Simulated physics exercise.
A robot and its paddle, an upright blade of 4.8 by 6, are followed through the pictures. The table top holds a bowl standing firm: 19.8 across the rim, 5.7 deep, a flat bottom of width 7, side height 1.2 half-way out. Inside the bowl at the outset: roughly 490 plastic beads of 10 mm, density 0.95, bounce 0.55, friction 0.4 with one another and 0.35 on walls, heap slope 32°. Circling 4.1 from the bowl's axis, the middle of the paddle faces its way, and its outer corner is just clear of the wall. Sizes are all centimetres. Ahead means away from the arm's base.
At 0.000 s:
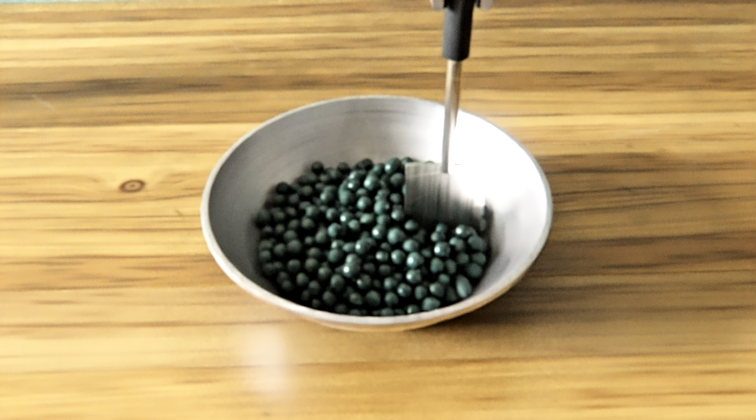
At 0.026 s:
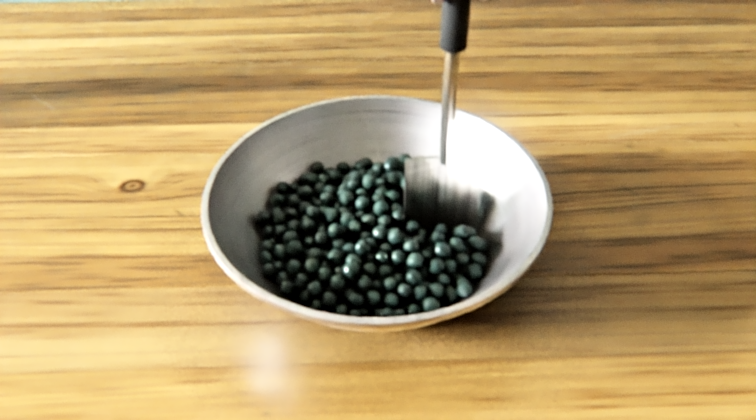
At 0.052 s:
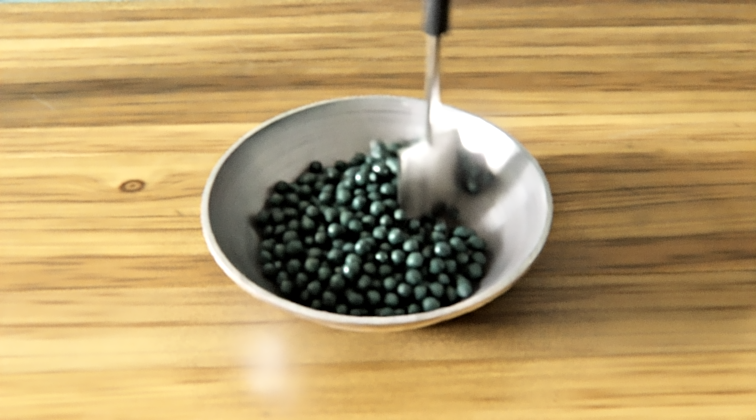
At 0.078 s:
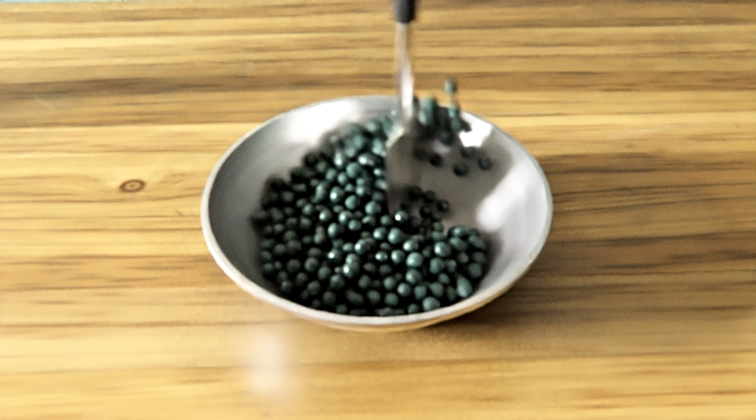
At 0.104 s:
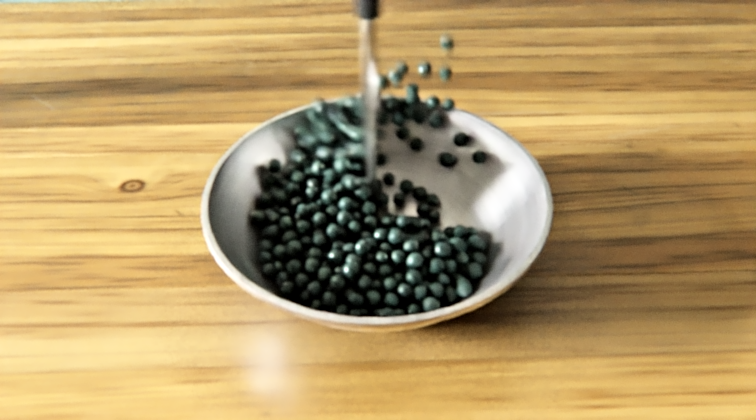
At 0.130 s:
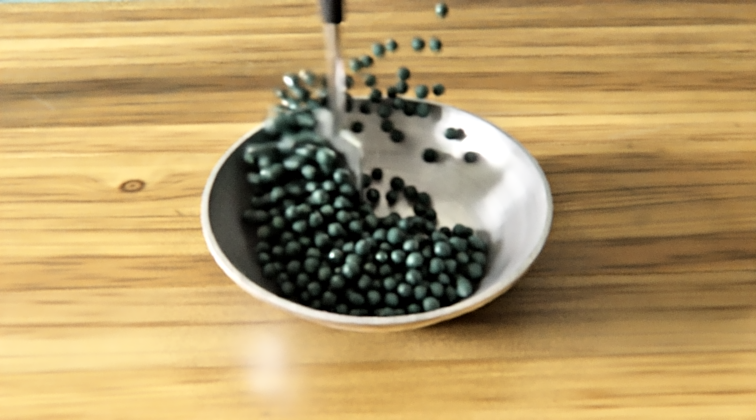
A pale grey, wide-rimmed bowl sits on a streaky yellow-brown wooden table, seen from above at a slant by a still camera. Dark green beads fill much of it, and a flat metal paddle on a thin rod with a black top stands in them, right of centre. The paddle sweeps leftward along the back, turning edge-on, piling beads up at the back left and flinging some above the far rim.
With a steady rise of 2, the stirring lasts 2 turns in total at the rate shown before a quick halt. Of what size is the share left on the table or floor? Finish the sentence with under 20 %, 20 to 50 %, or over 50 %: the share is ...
The share is 20 to 50 %.
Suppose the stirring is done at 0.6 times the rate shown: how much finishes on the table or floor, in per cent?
Some 10 in a hundred.
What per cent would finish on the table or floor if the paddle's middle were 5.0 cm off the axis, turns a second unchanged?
In that case some 30 %.
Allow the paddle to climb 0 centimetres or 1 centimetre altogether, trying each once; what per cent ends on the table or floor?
Roughly 55 and 45 per cent.
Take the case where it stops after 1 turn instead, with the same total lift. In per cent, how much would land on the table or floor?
About 25 per cent.
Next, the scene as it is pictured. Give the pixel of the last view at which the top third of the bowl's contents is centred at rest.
Near (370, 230).
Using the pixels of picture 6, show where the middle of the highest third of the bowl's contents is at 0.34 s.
I'd put it at around (471, 232).
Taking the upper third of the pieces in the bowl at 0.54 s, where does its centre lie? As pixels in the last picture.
(371, 221).
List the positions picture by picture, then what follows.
Paddle neck at (449, 142), 0° round; upper third of the load around (369, 222), from x 265 to 480, top at y 165; 494 in the bowl, in the first frame.
Paddle neck at (447, 134), 10° round; upper third of the load around (372, 216), from x 265 to 485, top at y 160, in the second frame.
Paddle neck at (432, 116), 36° round; upper third of the load around (380, 202), from x 265 to 490, top at y 140, in the third frame.
Paddle neck at (404, 104), 65° round; upper third of the load around (368, 181), from x 265 to 485, top at y 90, in the fourth frame.
Paddle neck at (370, 100), 94° round; upper third of the load around (347, 165), from x 260 to 480, top at y 45; 490 in the bowl, 4 in flight or on the tool, in the fifth frame.
Paddle neck at (338, 105), 123° round; upper third of the load around (315, 158), from x 250 to 480, top at y 10; 484 in the bowl, 10 in flight or on the tool, in the sixth frame.
By 0.34 s, 353° round, highest piece 14 above the table; 344 in the bowl, 70 on the table or floor, 80 in flight or on the tool.
By 0.54 s, 223° round, highest piece 8 above the table; 310 in the bowl, 180 on the table or floor, 4 in flight or on the tool.
By 0.85 s, 0° round, highest piece 4 above the table; 309 in the bowl, 185 on the table or floor.
By 1.55 s, 0° round, highest piece 4 above the table; 309 in the bowl, 185 on the table or floor.
Final count, 309 in the bowl, 185 on the table or floor. That is 37 % on the table or floor.
